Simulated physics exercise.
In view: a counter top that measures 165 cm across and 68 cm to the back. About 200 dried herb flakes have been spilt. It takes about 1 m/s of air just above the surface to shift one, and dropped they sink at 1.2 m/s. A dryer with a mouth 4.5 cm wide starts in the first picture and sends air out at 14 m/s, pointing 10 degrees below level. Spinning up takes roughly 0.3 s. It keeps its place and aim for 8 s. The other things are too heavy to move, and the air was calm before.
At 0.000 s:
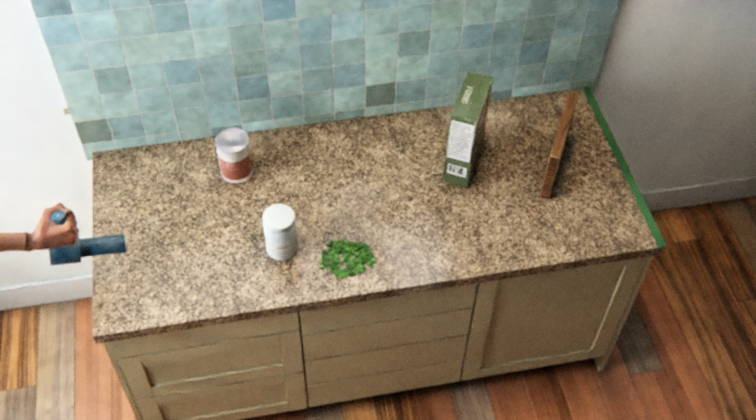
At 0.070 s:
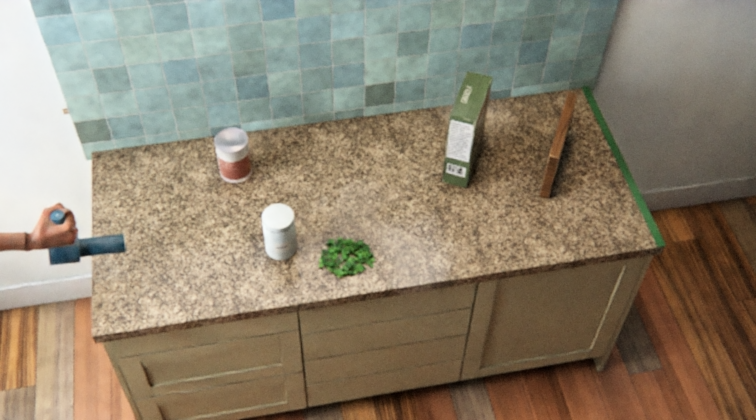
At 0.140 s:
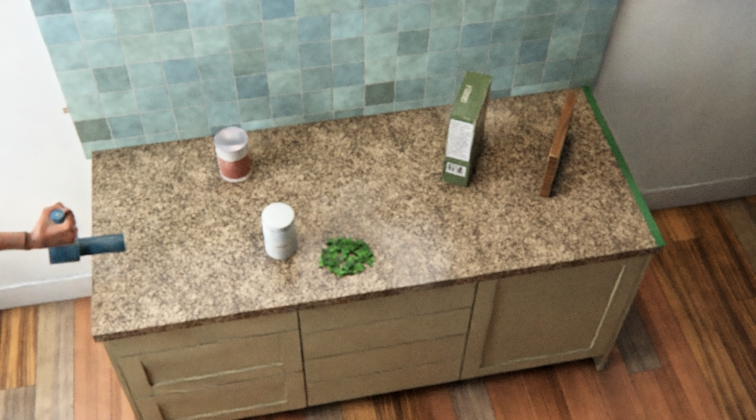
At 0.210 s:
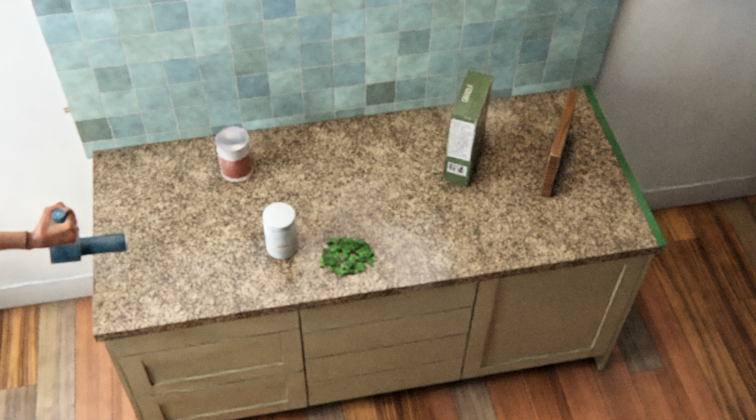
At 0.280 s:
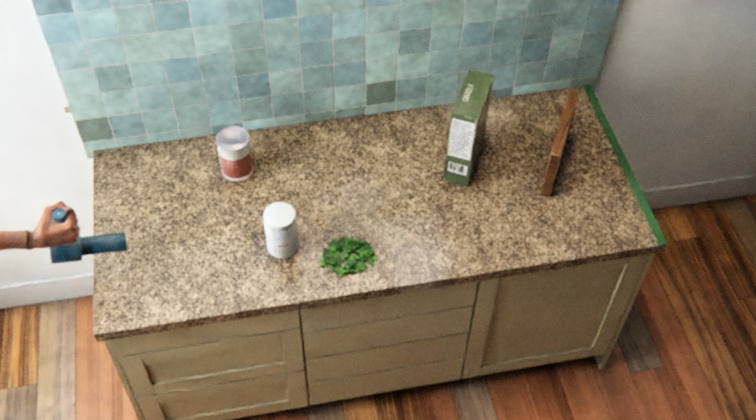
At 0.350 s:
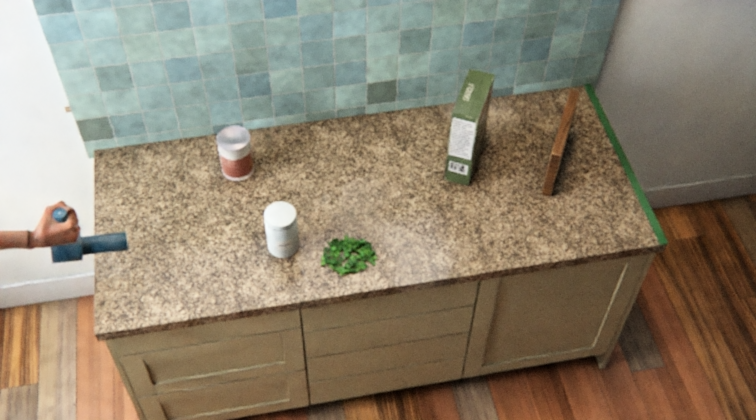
A hand at left holding a blue dryer steady toward green flakes lying still on a speckled counter with containers and a box.
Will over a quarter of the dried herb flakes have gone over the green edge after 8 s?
More than a quarter over the green edge: No.
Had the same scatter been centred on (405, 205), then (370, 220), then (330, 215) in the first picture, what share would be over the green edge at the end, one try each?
In that order: 90 %, 60 %, 70 %.
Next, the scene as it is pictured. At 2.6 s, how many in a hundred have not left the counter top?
Near 90 %.
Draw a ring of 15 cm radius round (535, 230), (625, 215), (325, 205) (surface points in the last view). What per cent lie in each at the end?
In turn about 0 %, 0 %, 1 %.
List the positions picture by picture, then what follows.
In the first picture, the middle of the dried herb flakes is near (348, 258), none has stirred yet and the mouth of the dryer is at (125, 243).
In the second picture, the middle of the dried herb flakes is near (348, 258), none has stirred yet and the green edge is centred on (624, 161).
In the third picture, the middle of the dried herb flakes is near (348, 257), none has stirred yet, the top of a jar is at (278, 215) and the top of a tin is at (231, 139).
In the fourth picture, the middle of the dried herb flakes is near (349, 256) and none has stirred yet.
In the fifth picture, the middle of the dried herb flakes is near (349, 256) and none has stirred yet.
In the sixth picture, the middle of the dried herb flakes is near (350, 255) and none has stirred yet.
After 1.6 s, 30 % are on the move or not yet settled, 2 % are over the green edge; the middle of those still in play is near (352, 257).
After 2.6 s, 20 % are on the move or not yet settled, 6 % are over the green edge; the middle of those still in play is near (352, 257).
After 4.4 s, 16 % are on the move or not yet settled, 6 % are over the green edge; the middle of those still in play is near (352, 257).
After 8.0 s, at the end, 6 % are over the green edge; the middle of those still in play is near (352, 257).
